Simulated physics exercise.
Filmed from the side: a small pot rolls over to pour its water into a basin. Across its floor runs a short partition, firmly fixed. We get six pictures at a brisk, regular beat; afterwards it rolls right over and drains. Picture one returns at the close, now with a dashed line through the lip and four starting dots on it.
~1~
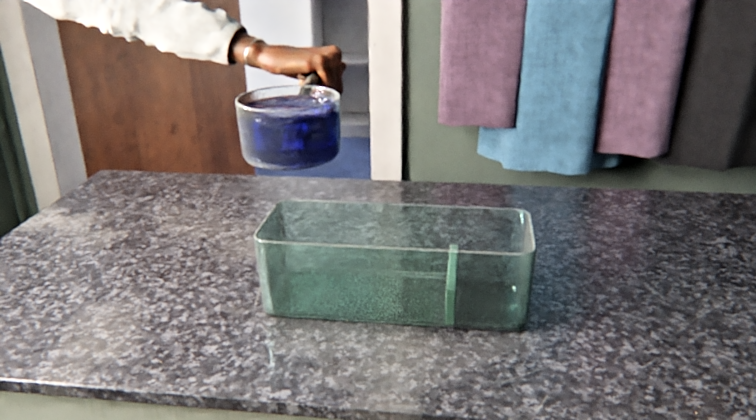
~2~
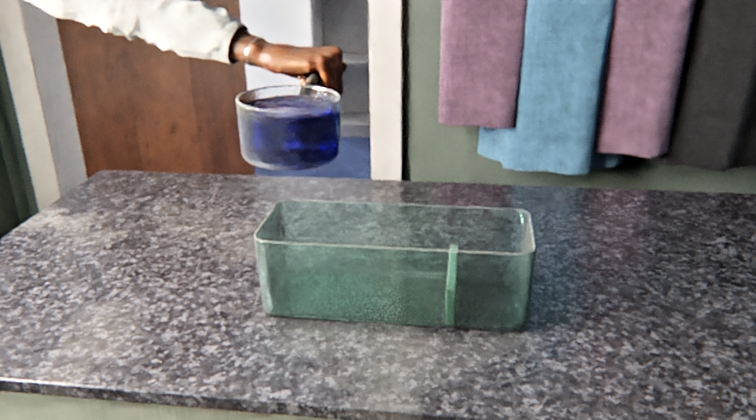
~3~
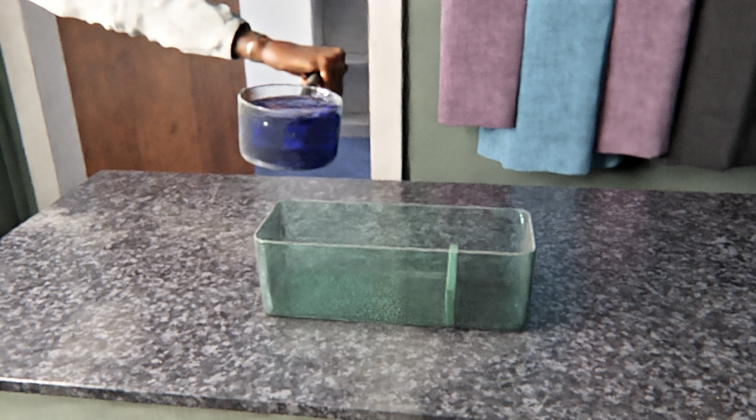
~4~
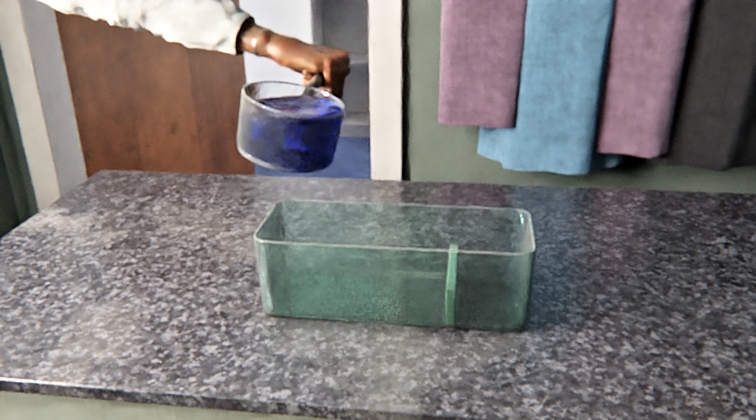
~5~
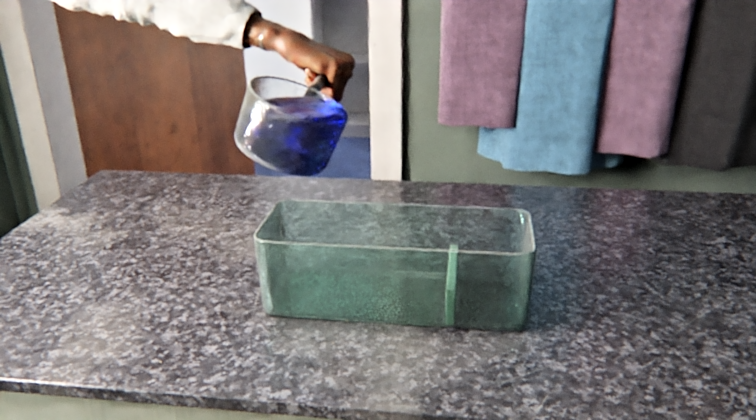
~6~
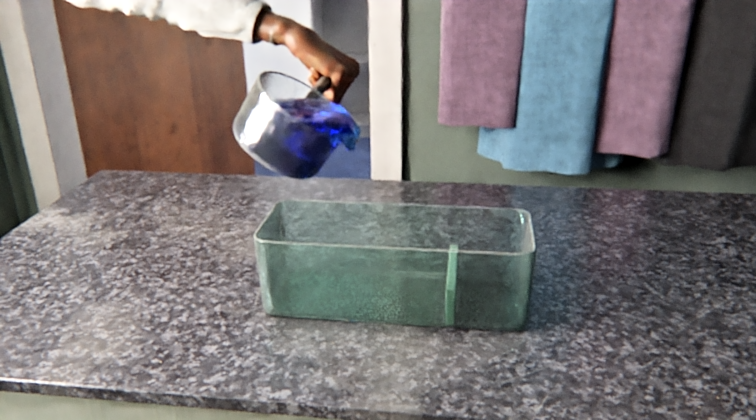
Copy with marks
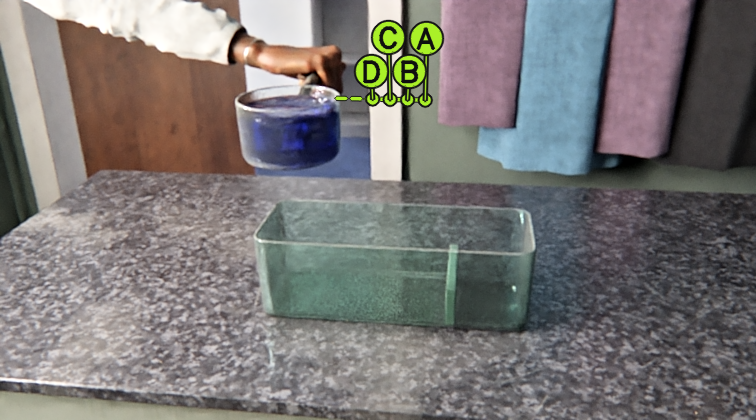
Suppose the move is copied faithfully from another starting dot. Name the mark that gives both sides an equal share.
I would pick dot B.
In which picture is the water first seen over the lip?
Picture 5.
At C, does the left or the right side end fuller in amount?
The left side.
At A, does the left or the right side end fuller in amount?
The right one.
On the marked copy, A at (425, 100); B at (407, 99); C at (390, 99); D at (372, 99).
With A, about 31 % ends left of the wall and 68 % right of it.
With B, about 49 % ends left of the wall and 50 % right of it.
With C, about 74 % ends left of the wall and 25 % right of it.
With D, about 94 % ends left of the wall and 3 % right of it; 3 % is lost outside.
